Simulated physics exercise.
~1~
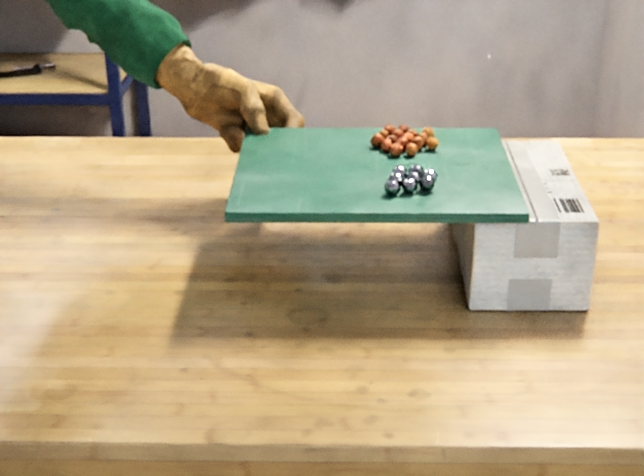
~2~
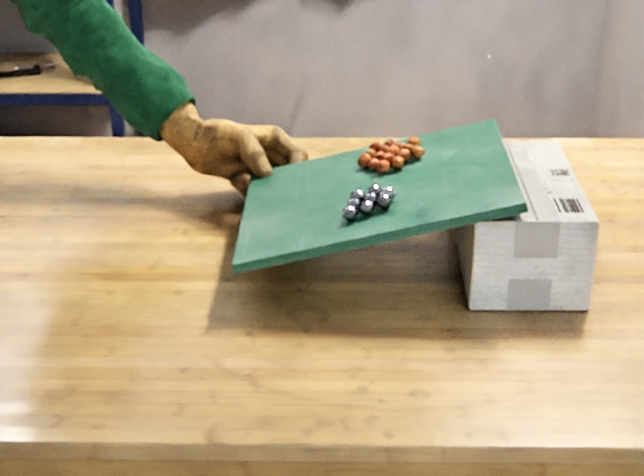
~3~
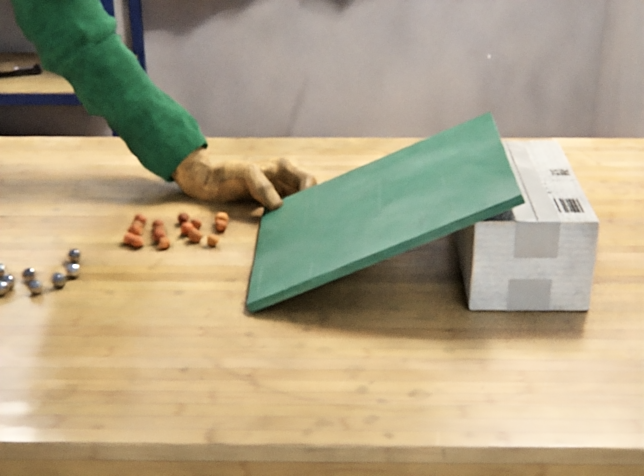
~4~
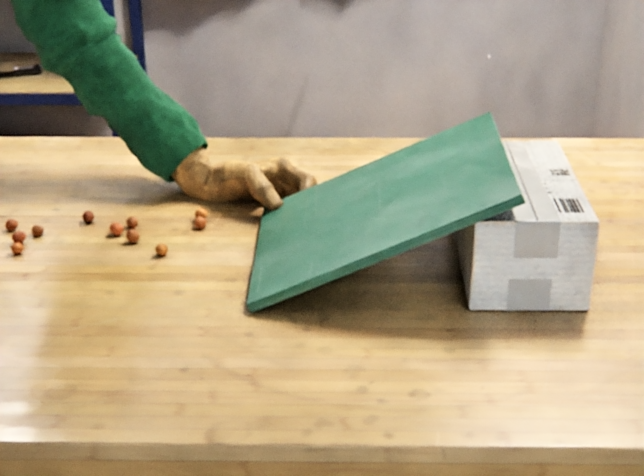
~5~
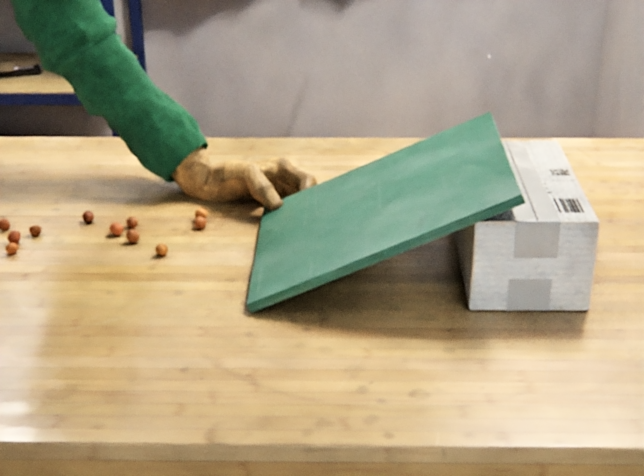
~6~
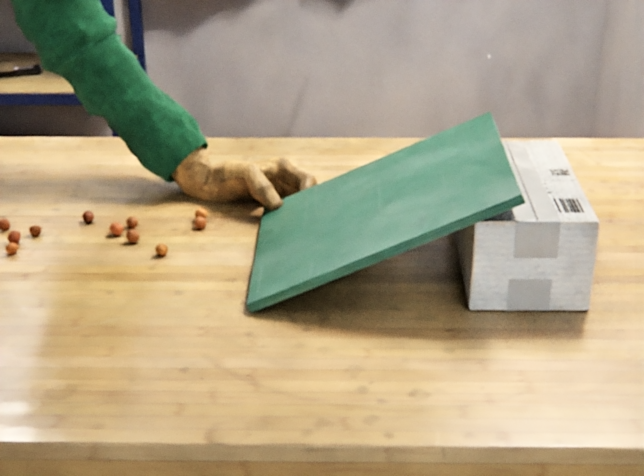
The clip opens on a green board held level above a wooden counter, its right end resting on a pale box and its left end in a gloved hand. Two small heaps sit on top, shiny metallic balls in front and reddish-brown pieces behind. The hand lowers the left end, and both heaps shift down the slope toward it. Once that end reaches the counter, the pieces have spilled off to the left, the metallic balls well ahead. The balls then pass out of view, while the reddish-brown ones spread out and settle, scattered left of the tilted board.
